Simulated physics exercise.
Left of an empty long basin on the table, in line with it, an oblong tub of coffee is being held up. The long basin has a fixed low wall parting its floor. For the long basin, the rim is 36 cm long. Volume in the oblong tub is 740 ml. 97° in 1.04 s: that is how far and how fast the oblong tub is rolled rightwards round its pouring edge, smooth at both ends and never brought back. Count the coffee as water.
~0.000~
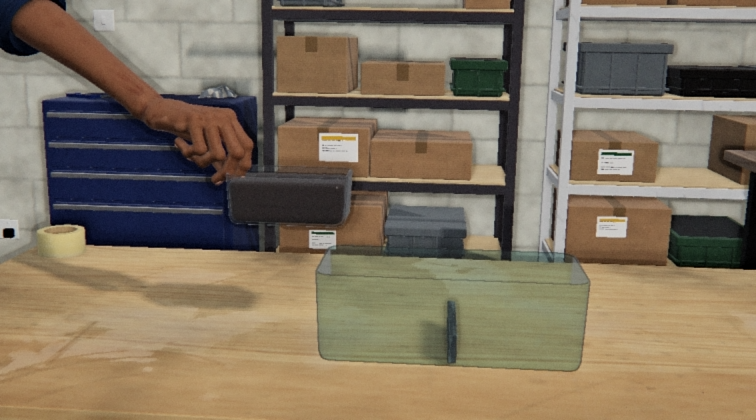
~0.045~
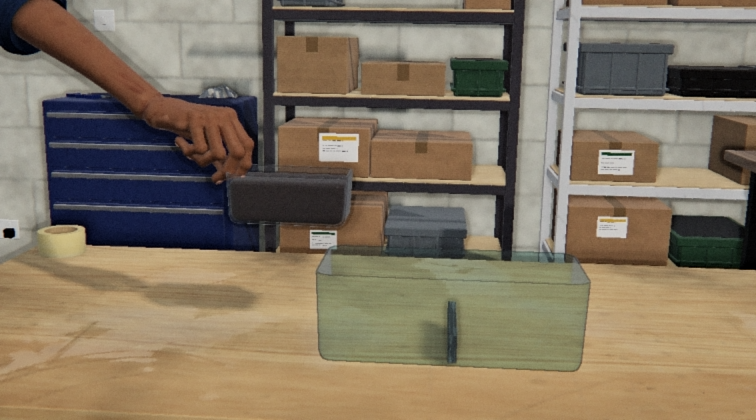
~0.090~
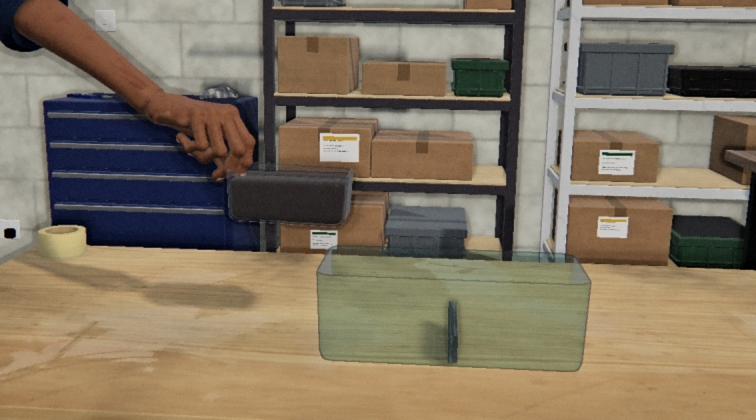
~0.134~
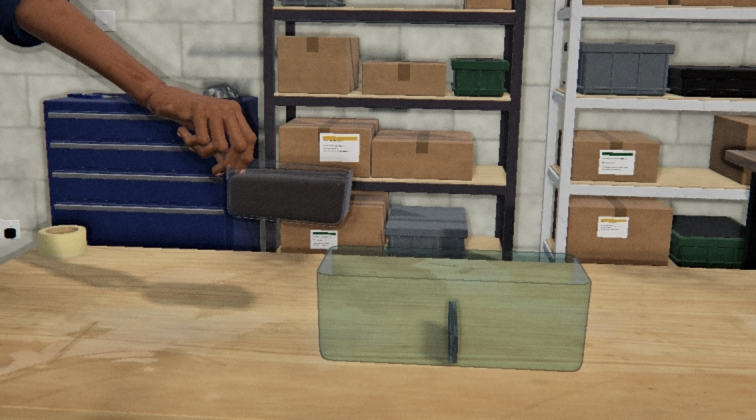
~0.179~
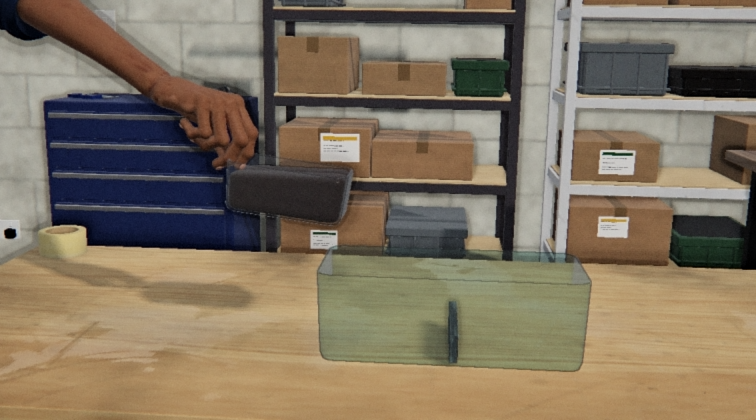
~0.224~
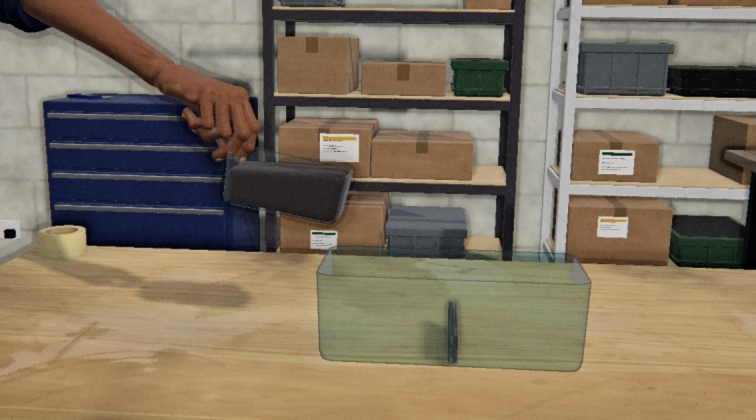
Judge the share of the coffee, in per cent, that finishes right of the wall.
22 percent, roughly.
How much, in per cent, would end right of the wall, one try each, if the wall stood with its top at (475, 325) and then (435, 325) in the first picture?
15 then 55 %.
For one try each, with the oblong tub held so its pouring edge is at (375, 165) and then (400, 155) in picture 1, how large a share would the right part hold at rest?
65 and 75 %.
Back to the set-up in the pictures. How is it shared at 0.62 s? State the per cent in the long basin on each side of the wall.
Around 12 on the left and around 0 on the right.
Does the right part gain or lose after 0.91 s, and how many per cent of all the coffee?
There is a rise of about 2.
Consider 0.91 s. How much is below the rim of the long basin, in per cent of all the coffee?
About 82 %.
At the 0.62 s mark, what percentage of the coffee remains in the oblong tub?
Close to 48 percent of the liquid remains at that time.
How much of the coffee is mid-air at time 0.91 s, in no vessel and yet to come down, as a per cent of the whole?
I'd put it at about 9 per cent of the liquid.
By 0.62 s the tilt is 63° and 48 per cent is still to pour, 11 is left of the wall and 0 right of it.
By 0.91 s the tilt is 93° and 8 per cent is still to pour, 62 is left of the wall and 20 right of it.
By 1.21 s the tilt is 97° and 1 per cent is still to pour, 75 is left of the wall and 21 right of it.
By 1.54 s the tilt is 97° and 0 per cent is still to pour, 75 is left of the wall and 22 right of it.
At rest 75 per cent lies left of the wall, 22 right of it and 2 outside.
